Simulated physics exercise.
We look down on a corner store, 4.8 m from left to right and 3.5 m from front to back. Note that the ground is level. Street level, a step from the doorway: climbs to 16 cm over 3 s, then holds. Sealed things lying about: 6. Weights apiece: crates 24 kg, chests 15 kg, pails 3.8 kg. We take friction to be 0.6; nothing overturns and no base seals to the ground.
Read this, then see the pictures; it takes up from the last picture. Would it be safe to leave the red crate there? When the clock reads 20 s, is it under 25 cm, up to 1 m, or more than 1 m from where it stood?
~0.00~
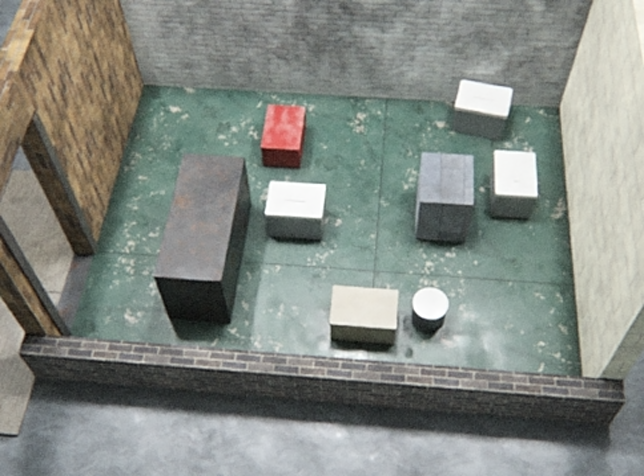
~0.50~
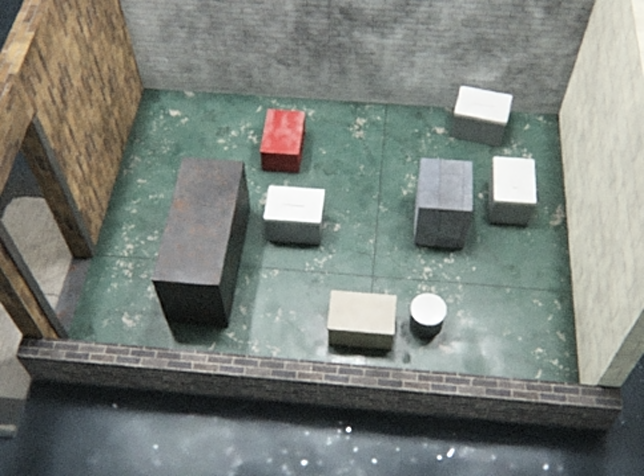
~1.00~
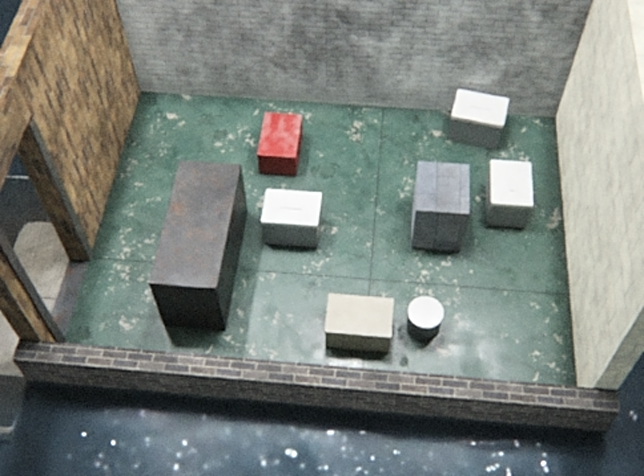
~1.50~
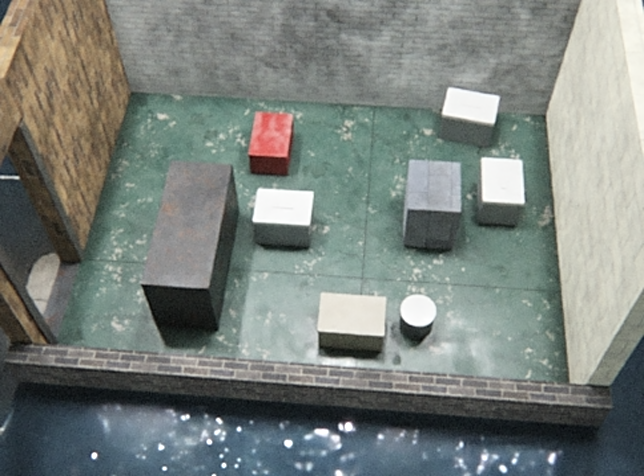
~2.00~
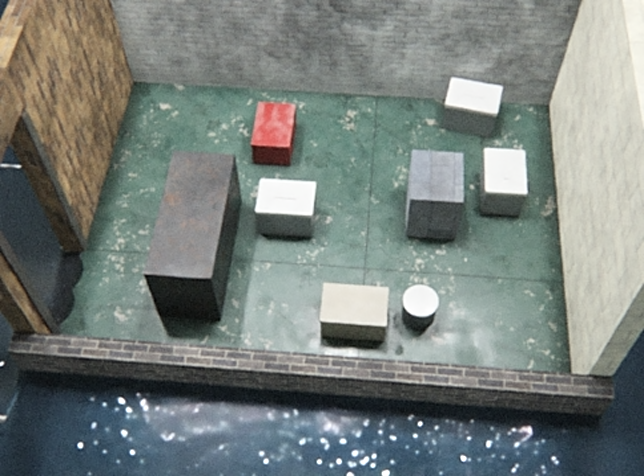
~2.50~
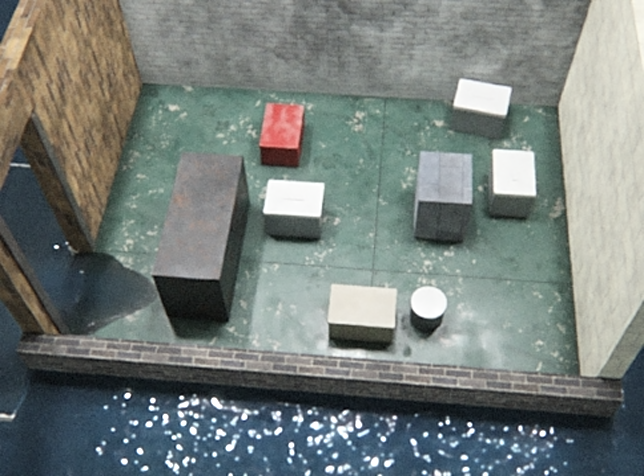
Under 25 cm.
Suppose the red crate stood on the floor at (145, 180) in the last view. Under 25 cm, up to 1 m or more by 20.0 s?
So it hardly goes anywhere.
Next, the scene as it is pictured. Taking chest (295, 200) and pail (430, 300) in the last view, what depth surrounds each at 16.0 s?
5 and 7 cm.
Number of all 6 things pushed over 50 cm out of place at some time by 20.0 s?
3.
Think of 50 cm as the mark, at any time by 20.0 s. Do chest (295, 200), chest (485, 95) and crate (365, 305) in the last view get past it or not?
First smaller, then greater, then smaller.
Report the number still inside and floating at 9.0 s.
The number is 0.
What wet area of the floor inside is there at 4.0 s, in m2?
Wet: Near 2.5 m2.
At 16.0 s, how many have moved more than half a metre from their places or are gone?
At that moment it comes to 2.
After 4.0 s the red crate is near (282, 125), 0.0 m from its start, aground; 0 afloat.
After 9.0 s the red crate is near (282, 125), 0.0 m from its start, aground; 0 afloat.
After 16.0 s the red crate is near (282, 125), 0.0 m from its start, aground; 2 afloat.
After 20.0 s the red crate is near (282, 125), 0.0 m from its start, aground; 4 afloat.
